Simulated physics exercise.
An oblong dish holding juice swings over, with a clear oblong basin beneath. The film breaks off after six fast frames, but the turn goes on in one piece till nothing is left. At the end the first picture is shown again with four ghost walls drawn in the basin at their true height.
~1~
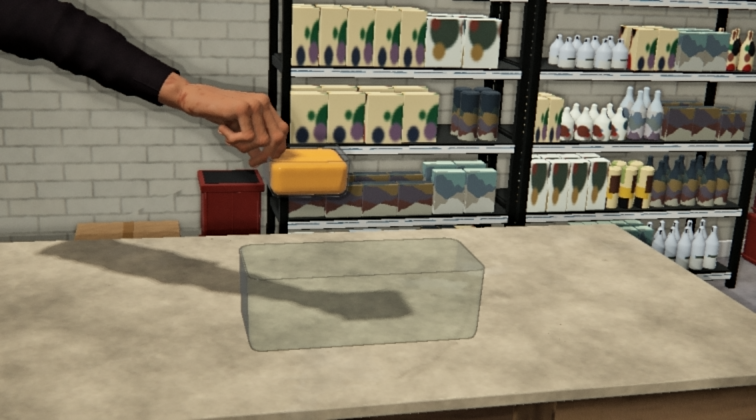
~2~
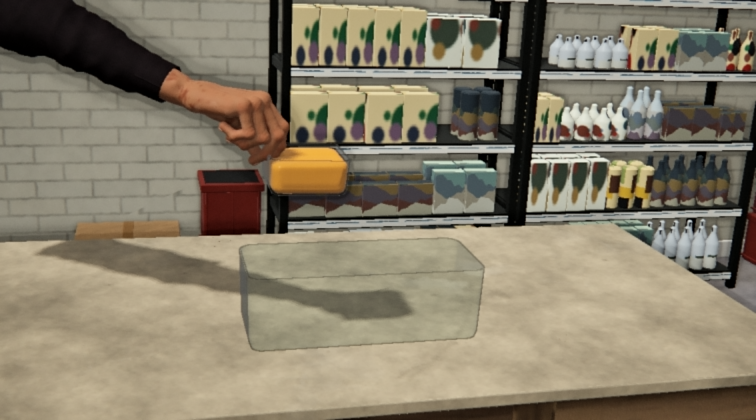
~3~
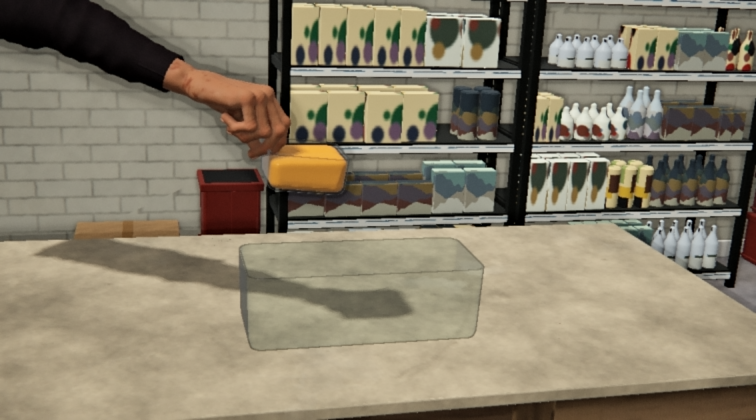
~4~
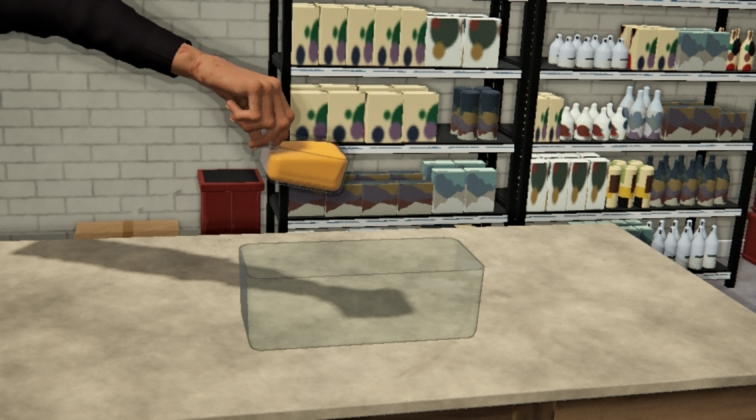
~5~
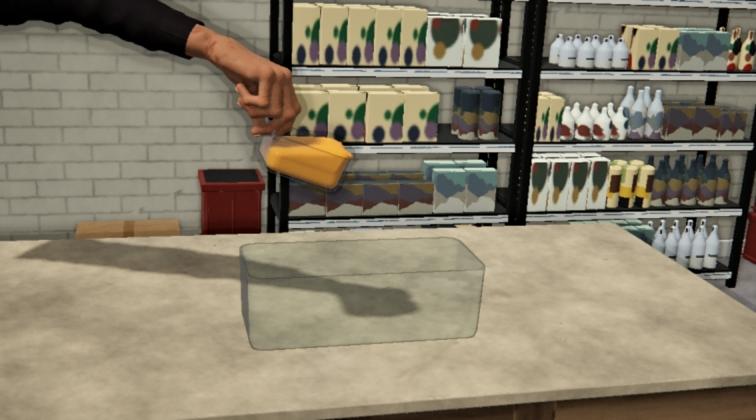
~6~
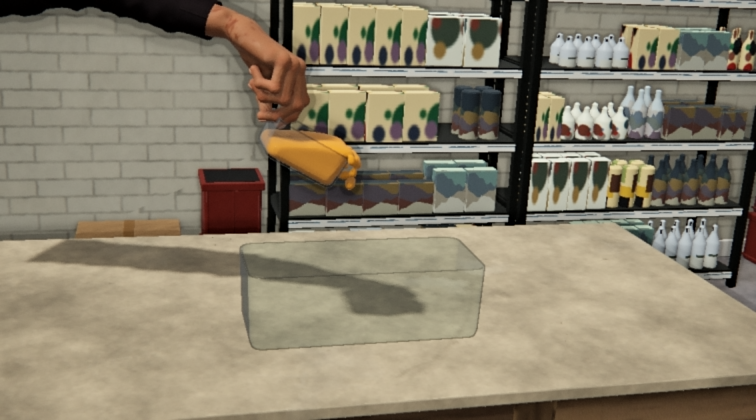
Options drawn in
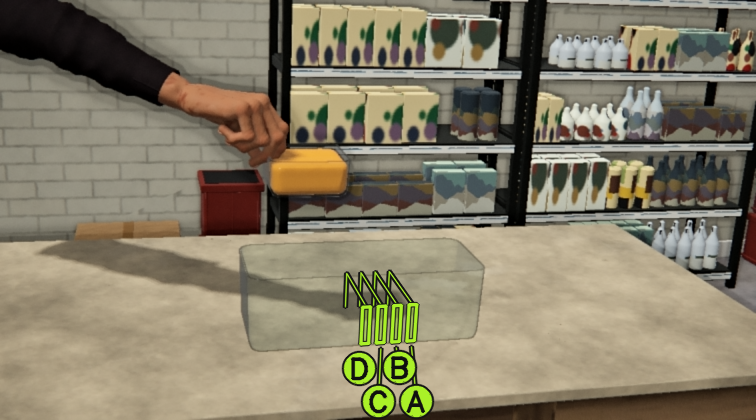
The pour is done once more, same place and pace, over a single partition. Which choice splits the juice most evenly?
The best position is A.
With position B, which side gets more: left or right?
The right side.
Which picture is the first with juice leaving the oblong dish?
Picture 5.
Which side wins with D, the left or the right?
The right side.
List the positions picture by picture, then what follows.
Upright, lip at (342, 151); basin from (249, 350) to (476, 336); nothing has left yet, in the first frame.
Upright, lip at (342, 151); nothing has left yet, in the second frame.
Tipped about 5°, lip at (342, 151); nothing has left yet, in the third frame.
Tipped about 11°, lip at (342, 151); nothing has left yet, in the fourth frame.
Tipped about 19°, lip at (343, 150); juice is over the lip, down to (343, 150), in the fifth frame.
Tipped about 29°, lip at (343, 150); juice is over the lip, down to (345, 181), in the sixth frame.
On the marked copy, A at (411, 346); B at (396, 347); C at (380, 348); D at (365, 349).
With A, about 51 % ends left of the wall and 48 % right of it.
With B, about 26 % ends left of the wall and 73 % right of it.
With C, about 9 % ends left of the wall and 90 % right of it.
With D, about 4 % ends left of the wall and 94 % right of it.
